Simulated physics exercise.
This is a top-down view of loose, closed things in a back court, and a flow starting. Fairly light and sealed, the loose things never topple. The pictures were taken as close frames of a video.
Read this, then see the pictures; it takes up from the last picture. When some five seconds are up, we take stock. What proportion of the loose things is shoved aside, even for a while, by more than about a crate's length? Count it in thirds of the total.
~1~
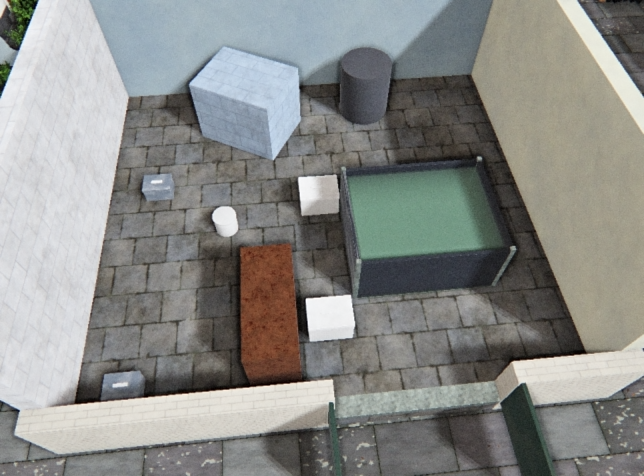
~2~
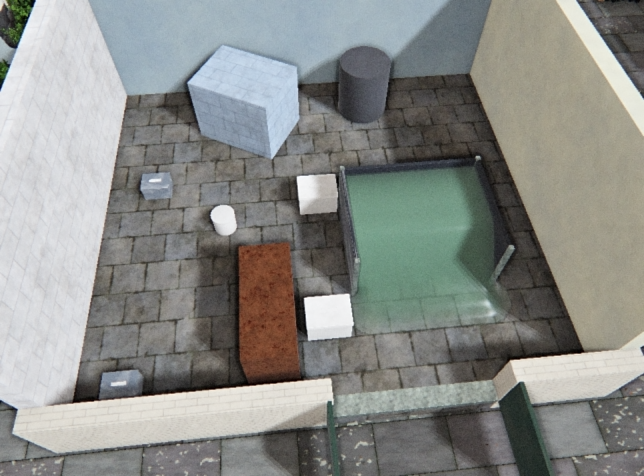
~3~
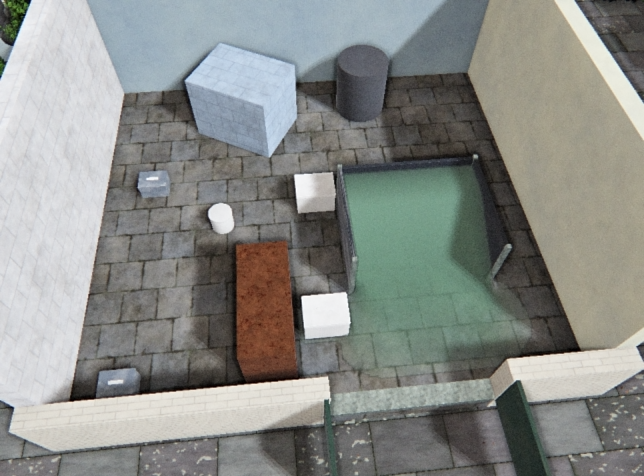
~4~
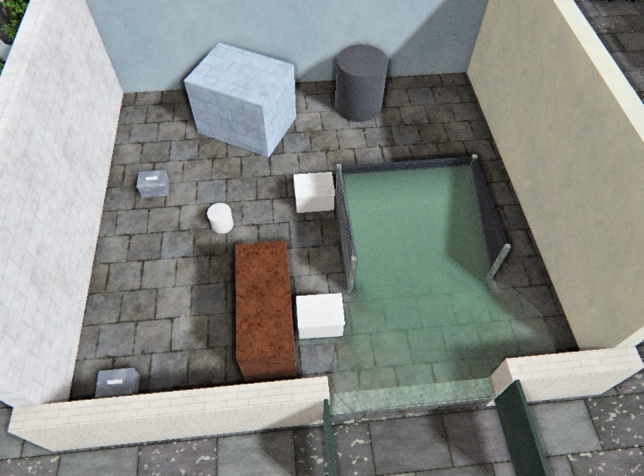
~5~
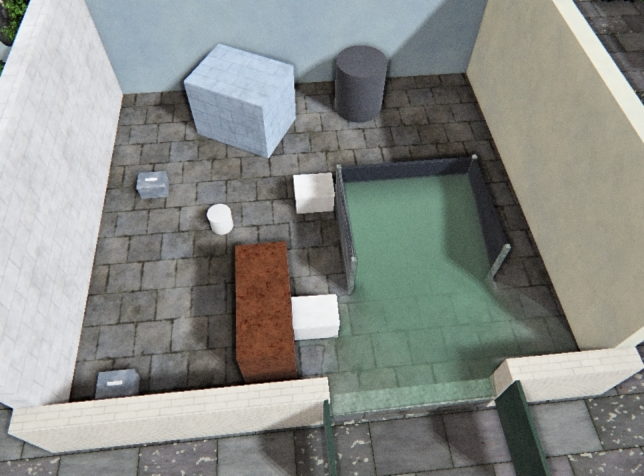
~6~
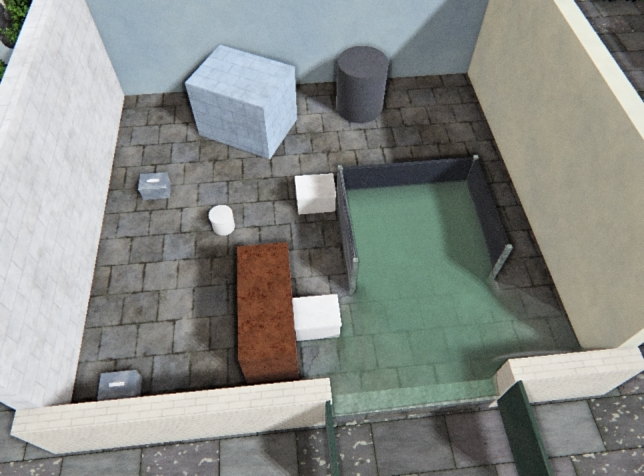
Shy of a third.
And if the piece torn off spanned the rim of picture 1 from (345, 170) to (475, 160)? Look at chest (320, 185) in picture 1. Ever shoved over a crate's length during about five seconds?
It got there, in my view.
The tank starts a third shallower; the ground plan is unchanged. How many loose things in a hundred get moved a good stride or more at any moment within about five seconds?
Roughly 0 in a hundred.
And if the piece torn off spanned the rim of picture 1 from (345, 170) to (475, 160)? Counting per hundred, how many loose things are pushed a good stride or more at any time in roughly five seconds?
Estimate: Close to 20 per cent.
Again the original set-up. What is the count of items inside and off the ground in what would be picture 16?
I count 0.
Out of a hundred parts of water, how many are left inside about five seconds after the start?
I'd put it close to 34 percent.
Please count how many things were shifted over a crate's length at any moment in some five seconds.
That works out to 0.
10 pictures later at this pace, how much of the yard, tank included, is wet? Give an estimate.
Close to 30 per cent, tank included.
A moment on, 0 of 5 are well off their spots; 0 afloat.
Next, 0 of 5 are well off their spots; 0 afloat.
Later, 0 of 5 are well off their spots; 0 afloat.
In the end, 0 of 5 are well off their spots, and 0 have been at some point; 0 afloat.
